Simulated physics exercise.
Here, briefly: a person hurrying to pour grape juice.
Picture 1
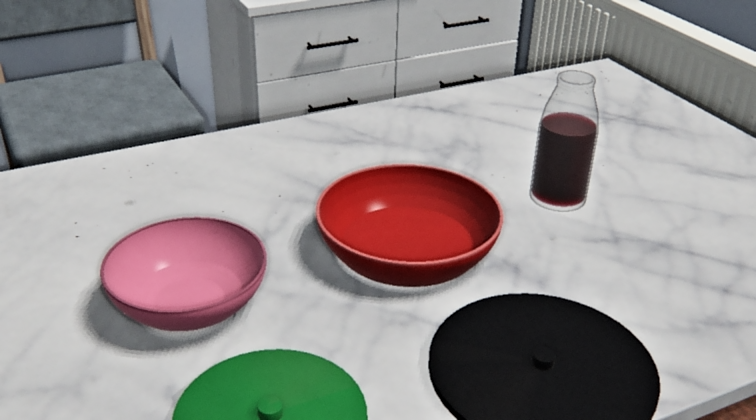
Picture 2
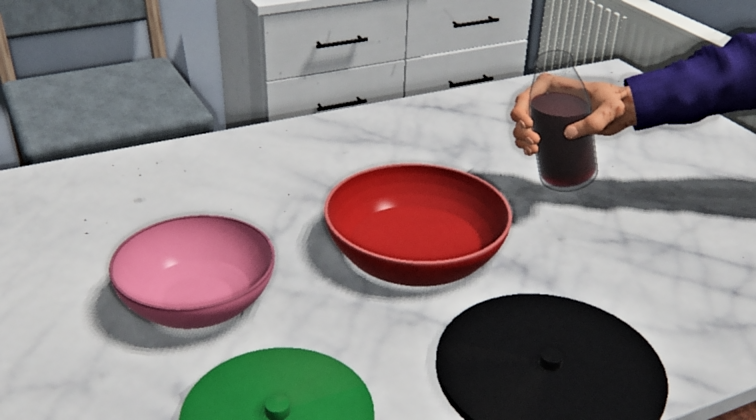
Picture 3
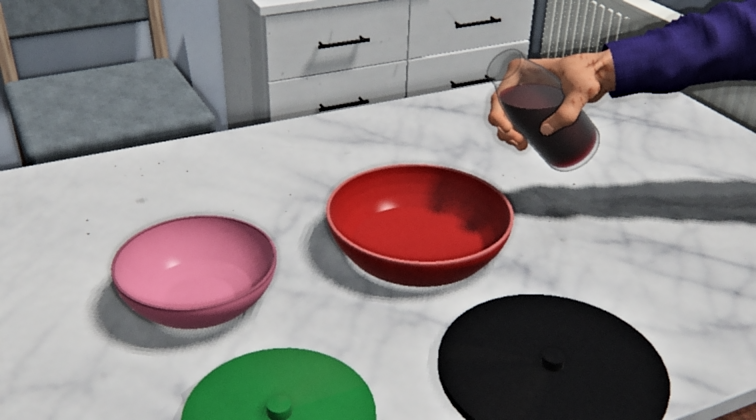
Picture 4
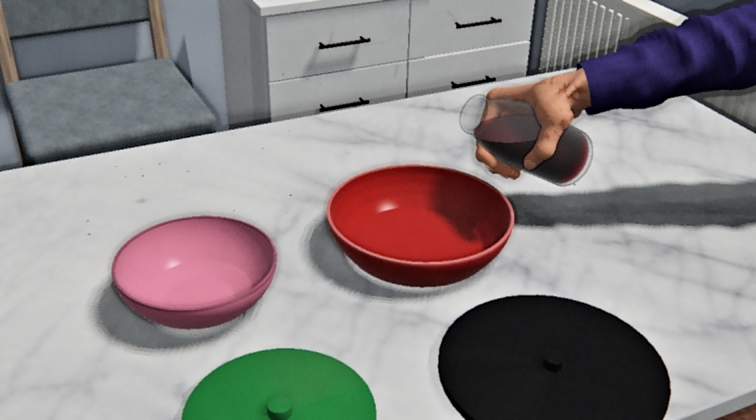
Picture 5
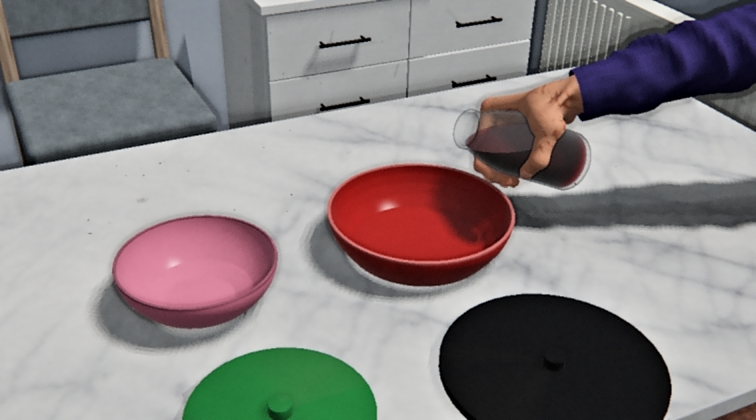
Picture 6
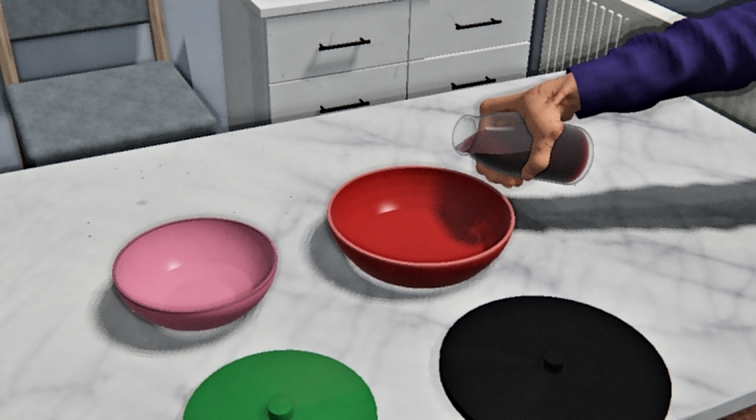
A white marble-patterned table is seen from above at an angle, with a grey chair, white drawers and a radiator behind it. A pink bowl sits left of a larger red one, a green lid and a black lid lie in front, and a glass bottle of dark red liquid stands at right. As the view shifts very slightly, a purple-sleeved arm lifts the bottle and tilts it leftward near the red bowl.
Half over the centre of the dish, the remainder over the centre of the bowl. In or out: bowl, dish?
Bowl in, dish in.
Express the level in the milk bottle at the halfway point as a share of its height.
It sits at roughly 30 per cent of the height.
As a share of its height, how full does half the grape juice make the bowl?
Roughly 35 per cent of the height.
Next, the grape juice goes into the dish.
After that, the grape juice goes into the bowl.
Finally, the dish has its share inside; the bowl has its share inside.
